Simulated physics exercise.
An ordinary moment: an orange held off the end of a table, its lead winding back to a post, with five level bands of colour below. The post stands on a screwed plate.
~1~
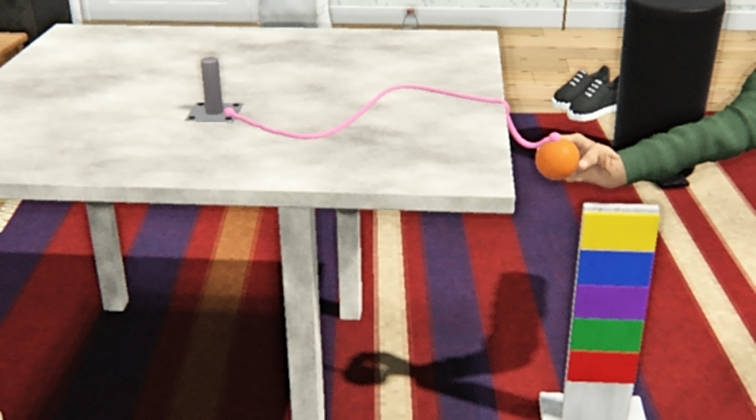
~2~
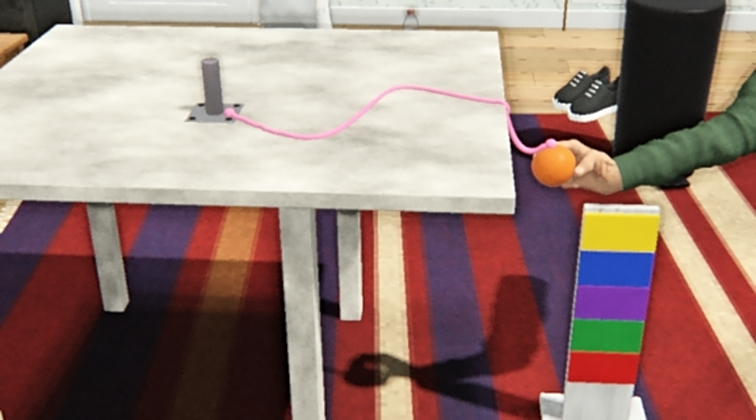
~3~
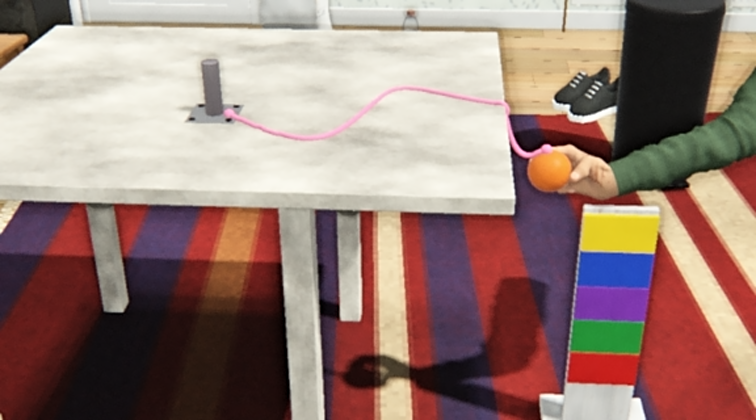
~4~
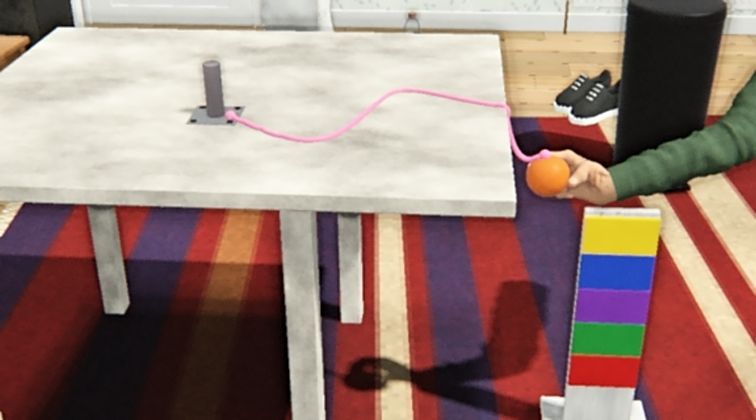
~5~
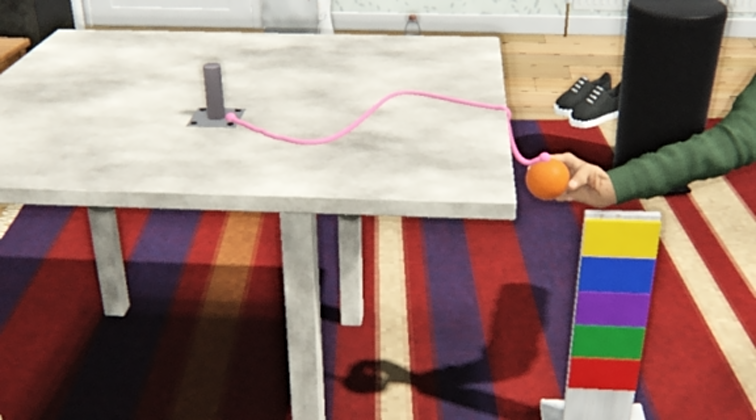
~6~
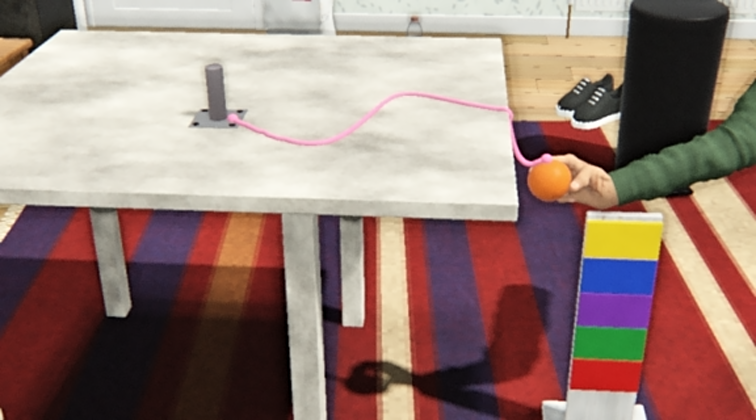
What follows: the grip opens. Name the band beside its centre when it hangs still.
Its middle rests at the purple band.
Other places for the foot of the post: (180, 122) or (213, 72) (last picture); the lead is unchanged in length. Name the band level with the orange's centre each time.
It would be blue; blue.
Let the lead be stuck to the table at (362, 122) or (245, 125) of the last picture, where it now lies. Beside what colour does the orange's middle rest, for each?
It would be blue; purple.
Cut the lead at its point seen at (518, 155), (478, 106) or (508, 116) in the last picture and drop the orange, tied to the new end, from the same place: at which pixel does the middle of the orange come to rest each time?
Near (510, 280), (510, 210) and (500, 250).
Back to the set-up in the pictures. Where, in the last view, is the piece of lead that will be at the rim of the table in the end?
The one at (411, 94).
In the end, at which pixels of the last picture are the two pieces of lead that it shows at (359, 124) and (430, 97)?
They go to (410, 120) and to (510, 148).
Soon after, orange near (524, 300); level with purple.
Then, orange near (476, 306); level with purple.
Further on, orange near (502, 311); level with purple.
At rest, orange near (506, 313); level with purple. The purple one.
